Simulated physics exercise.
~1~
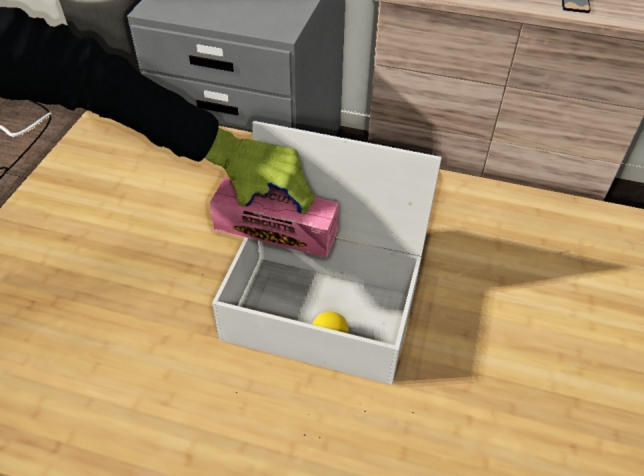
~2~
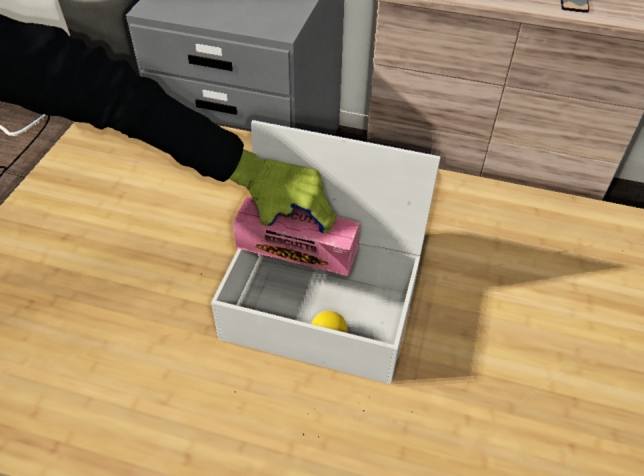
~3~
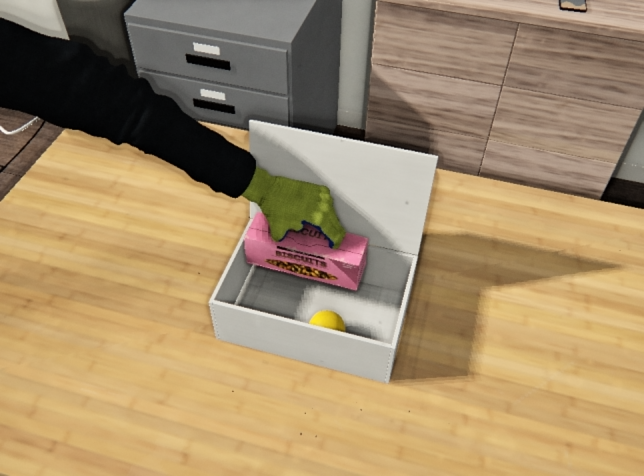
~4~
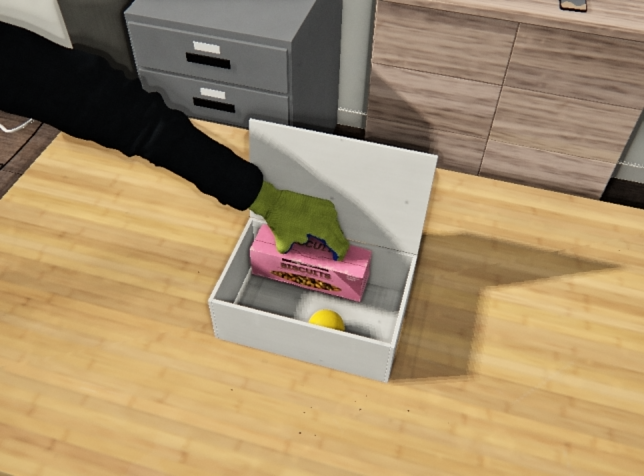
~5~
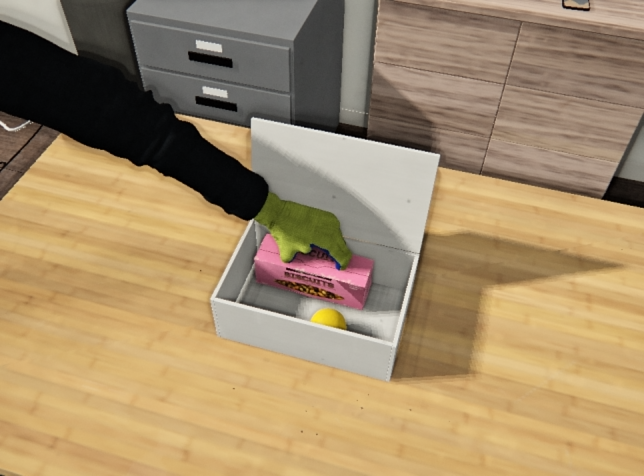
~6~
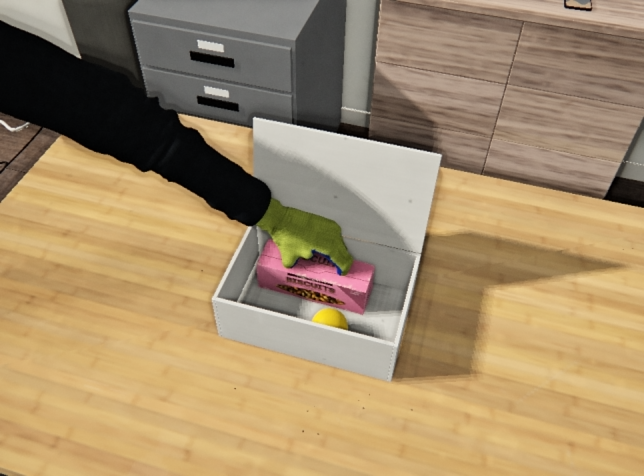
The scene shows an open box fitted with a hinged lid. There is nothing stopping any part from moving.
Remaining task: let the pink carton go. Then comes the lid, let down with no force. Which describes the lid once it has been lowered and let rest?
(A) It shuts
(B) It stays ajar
A, it shuts.
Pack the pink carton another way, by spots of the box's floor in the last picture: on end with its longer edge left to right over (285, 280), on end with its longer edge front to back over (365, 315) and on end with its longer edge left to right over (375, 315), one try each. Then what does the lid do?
Lid left open; lid left open; lid left open.
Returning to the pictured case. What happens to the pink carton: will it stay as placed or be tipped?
Once everything settles, it keeps its original angle.
Then, 1.40 s past the last view, lid 72° above the rim.
Then, 1.90 s past the last view, lid 34° above the rim.
Finally, lid shut; both still in place. Final places as the last picture's camera would see them, pink carton near (315, 276).
